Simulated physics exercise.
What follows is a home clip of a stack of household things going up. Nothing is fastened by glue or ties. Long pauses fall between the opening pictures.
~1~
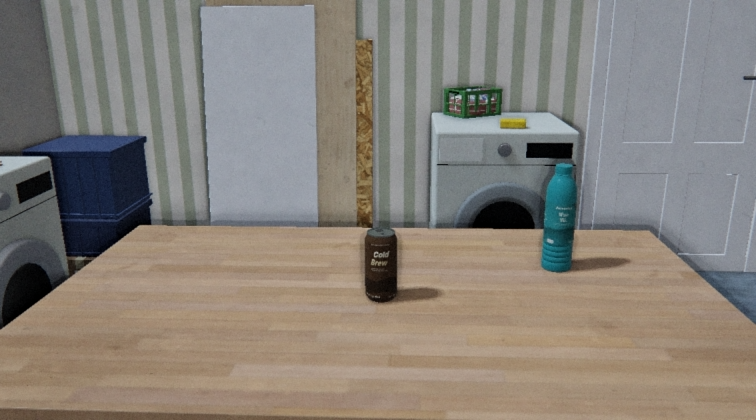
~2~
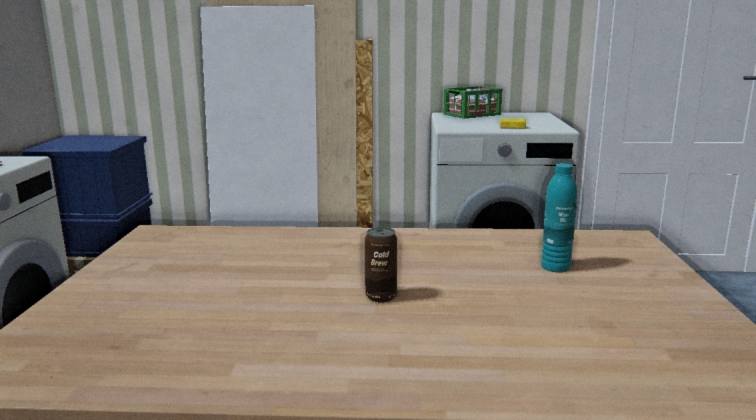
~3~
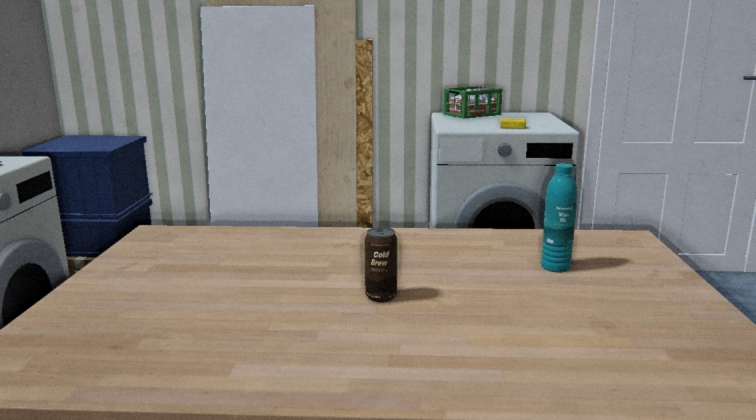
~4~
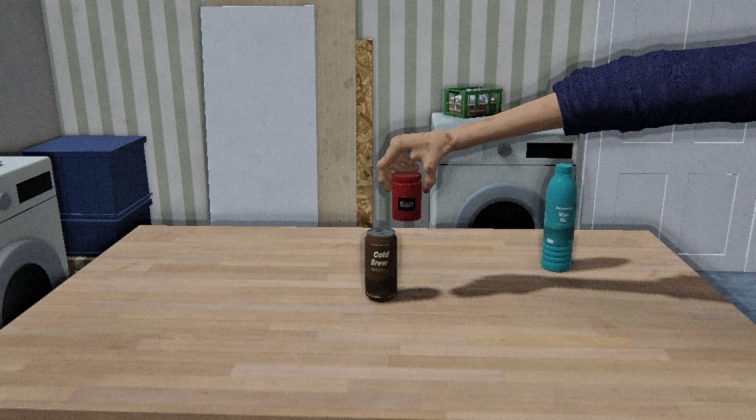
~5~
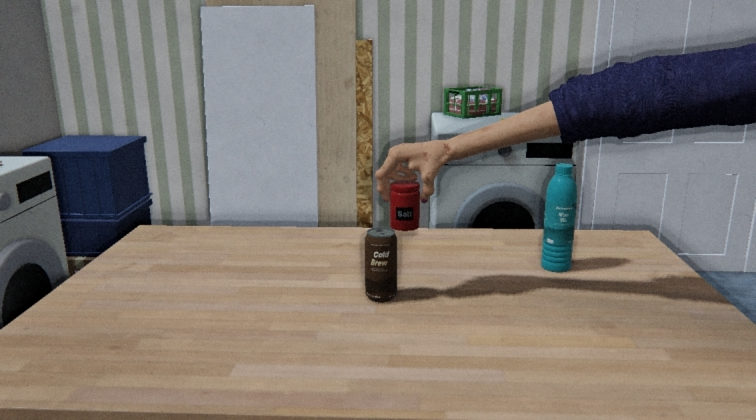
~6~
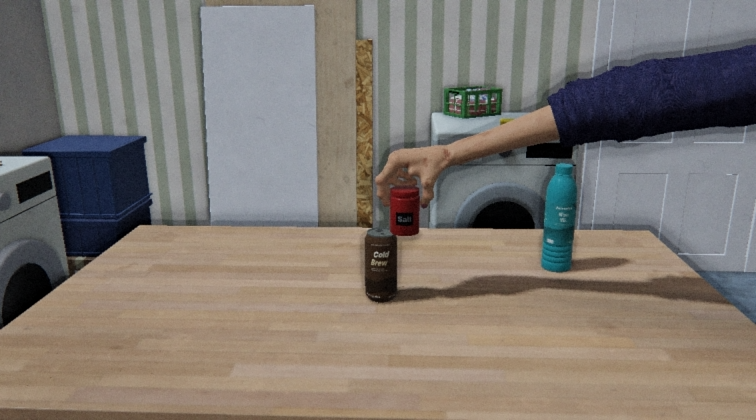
In a laundry room, a dark brown can and a teal bottle stand on a wooden table, and at first nothing moves. Then an arm in a blue sleeve appears from the right, holding a red jar above and slightly right of the can, and the hand lowers it a little.
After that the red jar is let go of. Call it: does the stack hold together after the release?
No, it falls apart.
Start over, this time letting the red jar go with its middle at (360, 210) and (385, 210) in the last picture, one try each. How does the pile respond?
On the first go it collapses, and on the second it remains standing.
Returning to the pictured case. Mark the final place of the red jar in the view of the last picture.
Look near (432, 286) in the final picture.
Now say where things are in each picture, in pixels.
In the first frame, the last thing is not in view yet; brown can (381, 265).
In the second frame, the last thing is not in view yet; brown can (381, 265).
In the third frame, the last thing is not in view yet; brown can (381, 265).
In the fourth frame, coming down; red jar (407, 196); brown can (381, 265).
In the fifth frame, coming down; red jar (405, 205); brown can (381, 265).
In the sixth frame, in place under the hand; red jar (405, 210); brown can (381, 265).
Then, 0.30 s later than the last frame, red jar now fallen.
Then, 0.40 s later than the last frame, things are still on the move.
Then, 1.50 s later than the last frame, nothing new.
When it is over, fallen, red jar; the other 2 as before. End places, in pixels of the last picture, red jar near (432, 286). The pile loses its balance.
